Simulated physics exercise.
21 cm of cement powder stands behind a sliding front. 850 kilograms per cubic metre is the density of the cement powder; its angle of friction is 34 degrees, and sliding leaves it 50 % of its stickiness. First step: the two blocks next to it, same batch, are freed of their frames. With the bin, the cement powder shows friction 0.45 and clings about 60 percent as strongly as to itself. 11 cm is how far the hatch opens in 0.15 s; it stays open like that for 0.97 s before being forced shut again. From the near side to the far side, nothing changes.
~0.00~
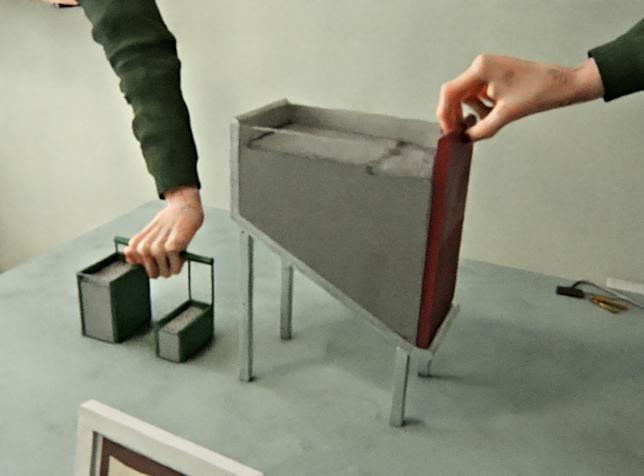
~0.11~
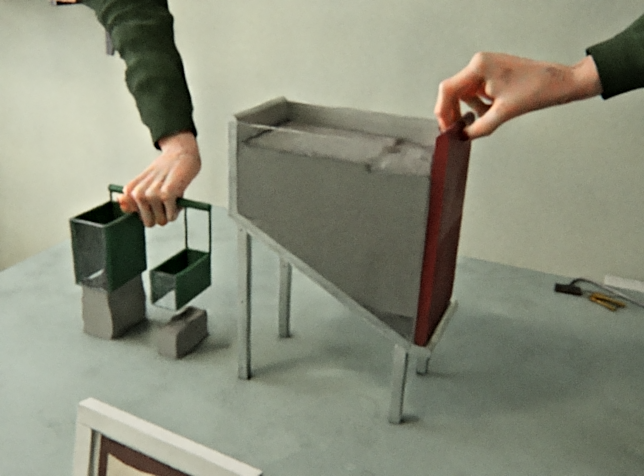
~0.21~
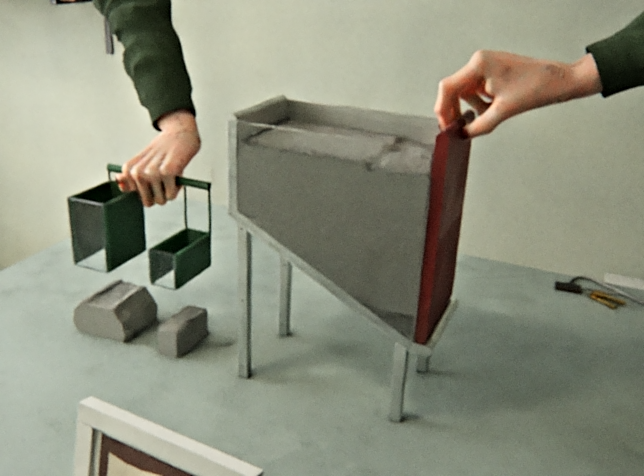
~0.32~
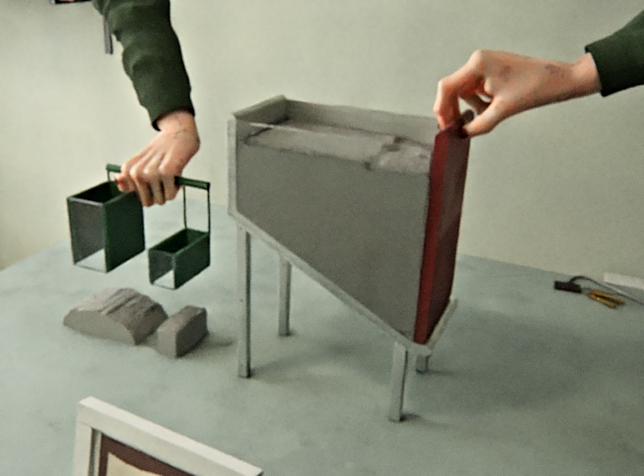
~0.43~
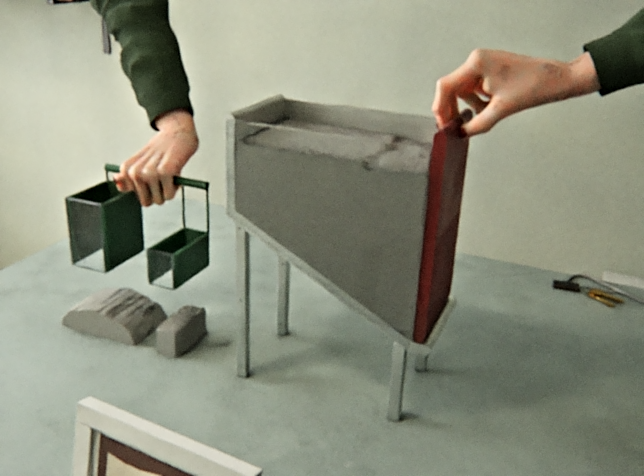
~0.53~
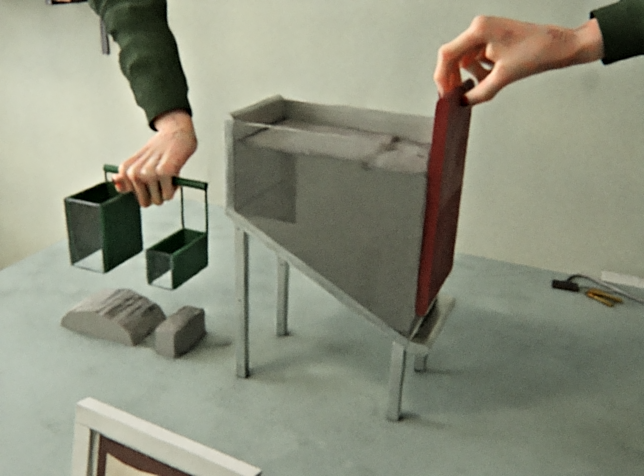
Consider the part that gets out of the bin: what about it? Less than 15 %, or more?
More.
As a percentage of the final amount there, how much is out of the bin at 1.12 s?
50 %.
By 0.80 s, the hatch is 11 cm open and 7 % is out.
By 1.12 s, the hatch is 11 cm open and 28 % is out.
By 1.43 s, the hatch is 11 cm open and 46 % is out.
By 1.75 s, the hatch is 2.4 cm open and 55 % is out.
By 1.99 s, at the end, the hatch is shut and 55 % is out.
